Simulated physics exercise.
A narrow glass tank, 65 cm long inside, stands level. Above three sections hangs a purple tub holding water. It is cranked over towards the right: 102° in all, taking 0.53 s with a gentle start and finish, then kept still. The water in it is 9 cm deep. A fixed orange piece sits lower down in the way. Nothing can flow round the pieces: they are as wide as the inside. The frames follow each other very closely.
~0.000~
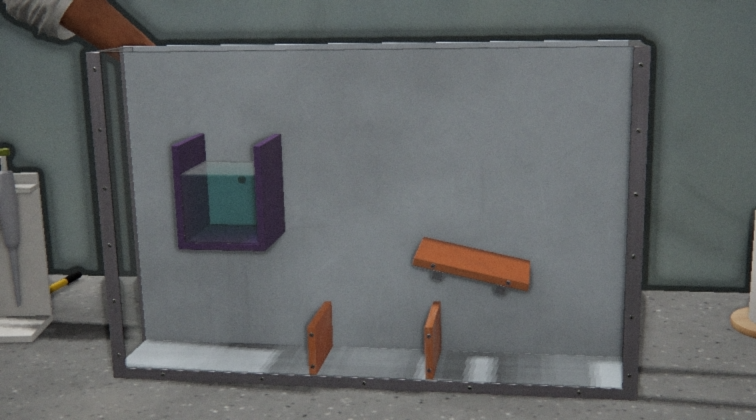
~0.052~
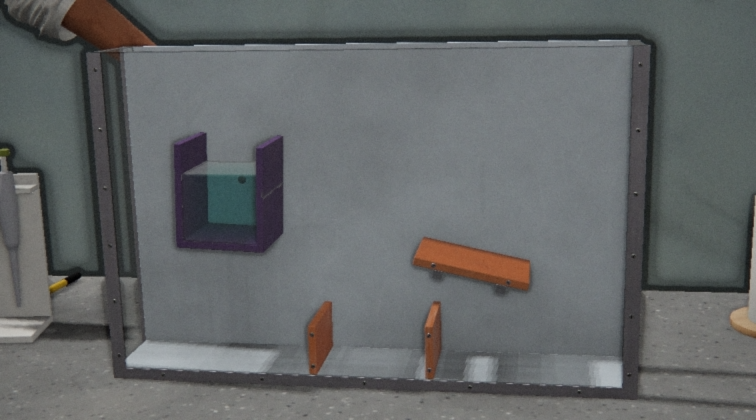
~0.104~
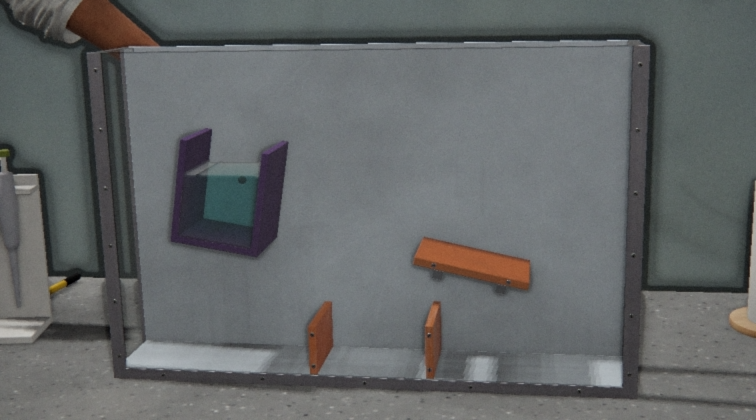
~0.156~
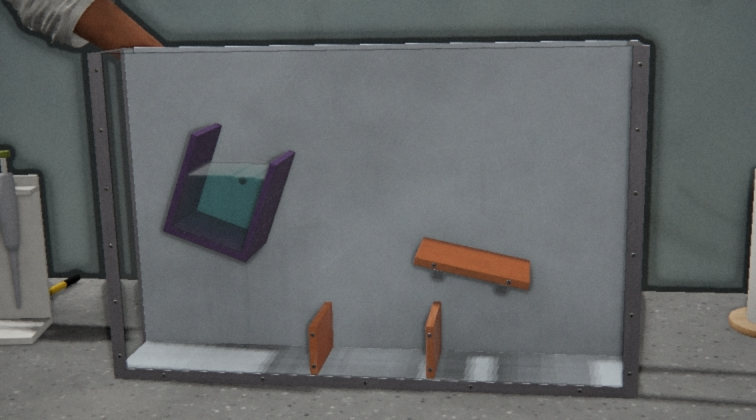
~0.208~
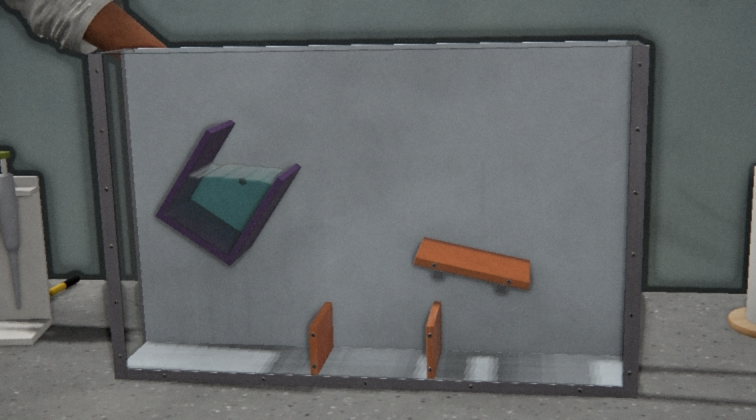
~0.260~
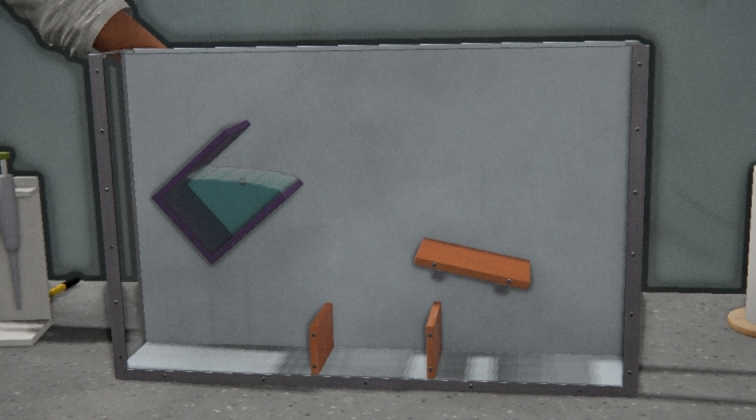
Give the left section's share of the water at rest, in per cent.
Close to 5 per cent of it.
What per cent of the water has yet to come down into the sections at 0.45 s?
Near 95 in a hundred.
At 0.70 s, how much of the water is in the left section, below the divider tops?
About 0 per cent.
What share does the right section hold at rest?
About 20 per cent.
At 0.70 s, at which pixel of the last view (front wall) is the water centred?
Around (334, 308).
Then, 0.45 s in, 6 per cent is down, the largest part in the middle section.
Then, 0.70 s in, 60 per cent is down, the largest part in the middle section.
Then, 1.03 s in, 96 per cent is down, the largest part in the middle section.
Finally, the split from left to right is 6, 74 and 20 per cent.
